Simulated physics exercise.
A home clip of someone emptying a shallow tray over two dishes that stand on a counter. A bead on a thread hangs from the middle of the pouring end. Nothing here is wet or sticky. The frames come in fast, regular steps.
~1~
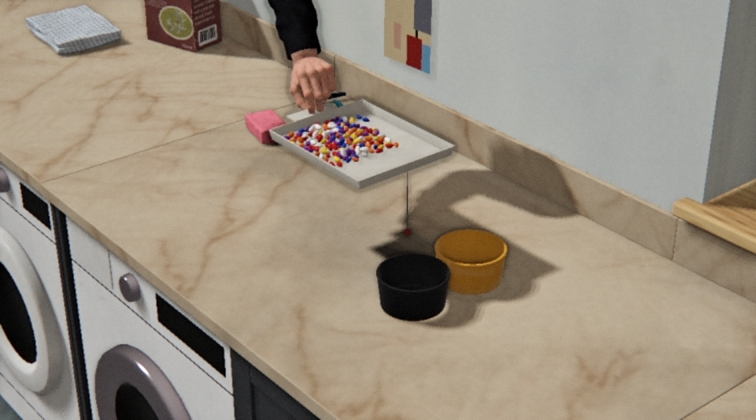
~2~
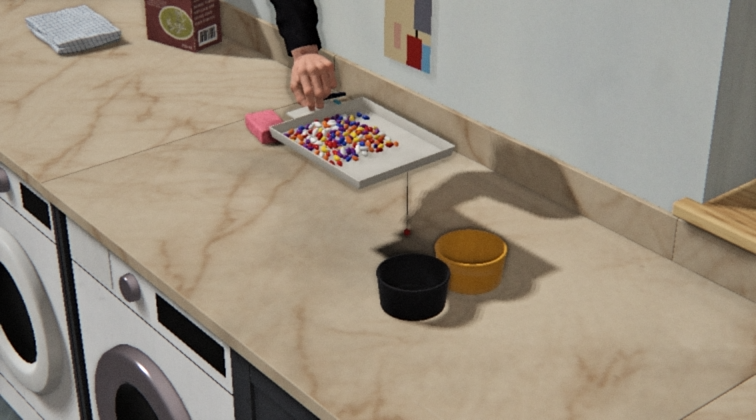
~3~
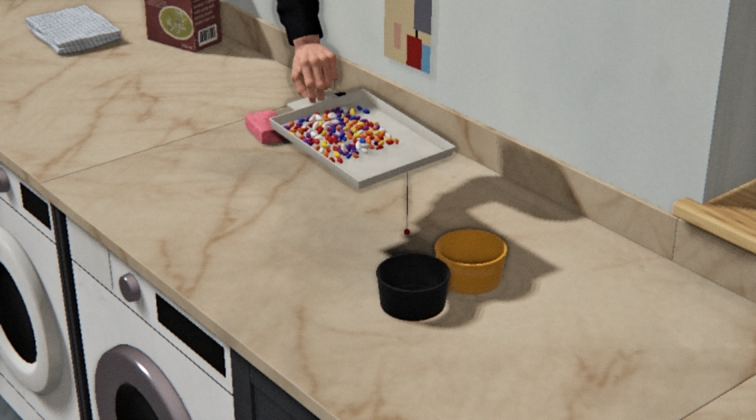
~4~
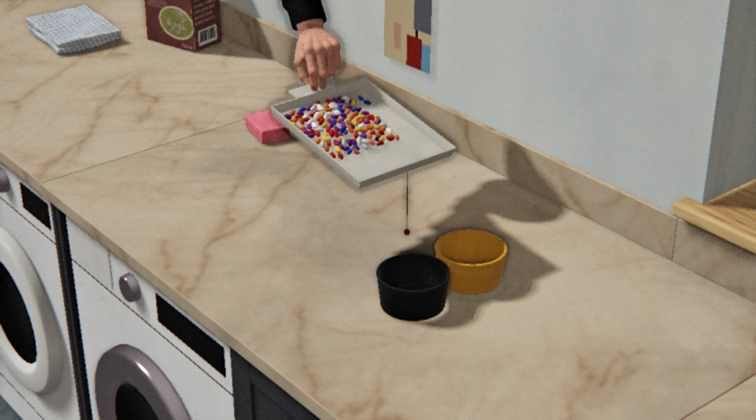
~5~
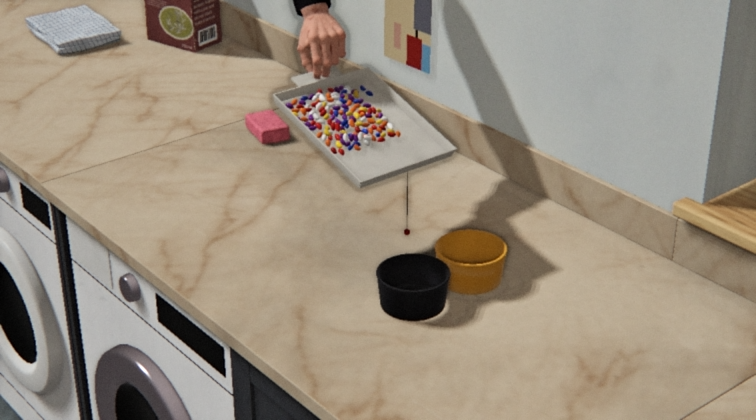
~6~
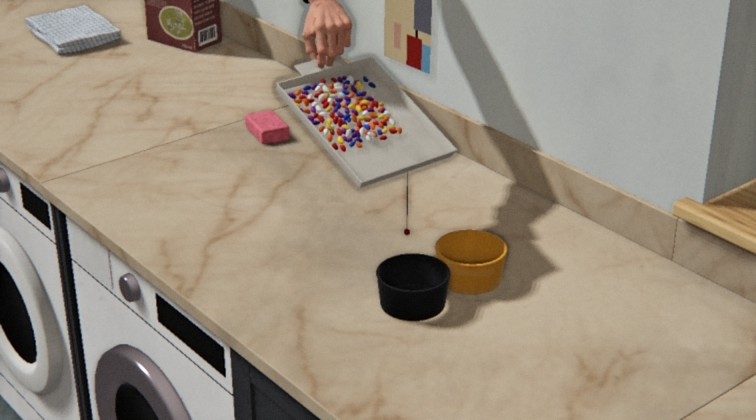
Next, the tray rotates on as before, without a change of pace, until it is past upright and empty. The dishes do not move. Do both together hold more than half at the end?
They take over half between them.
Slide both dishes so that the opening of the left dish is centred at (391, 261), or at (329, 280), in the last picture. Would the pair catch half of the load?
First most of it, then the smaller part.
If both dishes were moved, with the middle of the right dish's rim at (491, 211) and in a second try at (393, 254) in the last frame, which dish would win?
One: Left. Two: The right dish.
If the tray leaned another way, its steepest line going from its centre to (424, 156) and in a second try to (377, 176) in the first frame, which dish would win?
In turn: The right one; the left one.
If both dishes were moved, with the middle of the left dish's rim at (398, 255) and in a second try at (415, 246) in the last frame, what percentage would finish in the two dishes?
About 60 and 60 per cent.
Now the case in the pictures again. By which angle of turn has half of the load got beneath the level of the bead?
Near 95 degrees.
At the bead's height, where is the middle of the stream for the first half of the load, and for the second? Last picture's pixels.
The first part at (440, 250); the rest at (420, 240).
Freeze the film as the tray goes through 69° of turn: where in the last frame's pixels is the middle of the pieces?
At about (409, 166).
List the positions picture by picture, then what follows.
The first picture shows corners of the pouring end at (359, 179) and (451, 146), level; middle of the load at (342, 140), jelly beans; left dish at (437, 300); right dish at (494, 273); bead on its thread at (407, 232).
The second picture shows corners of the pouring end at (359, 179) and (451, 146), level; middle of the load at (342, 138).
The third picture shows corners of the pouring end at (360, 179) and (452, 146), tipped barely, level across its low end; middle of the load at (342, 133).
The fourth picture shows corners of the pouring end at (360, 180) and (453, 147), tipped a little, level across its low end; middle of the load at (343, 125).
The fifth picture shows corners of the pouring end at (361, 180) and (453, 148), tipped clearly, level across its low end; middle of the load at (345, 118).
The sixth picture shows corners of the pouring end at (362, 180) and (454, 149), tipped clearly, level across its low end; middle of the load at (347, 111); left dish at (437, 300); right dish at (494, 273).
Soon after the last picture, tray tipped steeply; most on the tray; about a quarter in the air.
A little later, tray tipped past a quarter turn; about a quarter on the tray; about a quarter in the left dish; about a quarter in the right dish; a small part outside both; a small part in the air.
Later still, tray tipped past a quarter turn; about half in the left dish; about a third in the right dish; about a quarter outside both.
At rest, tray tipped past a quarter turn; about half in the left dish; about a third in the right dish; about a quarter outside both.
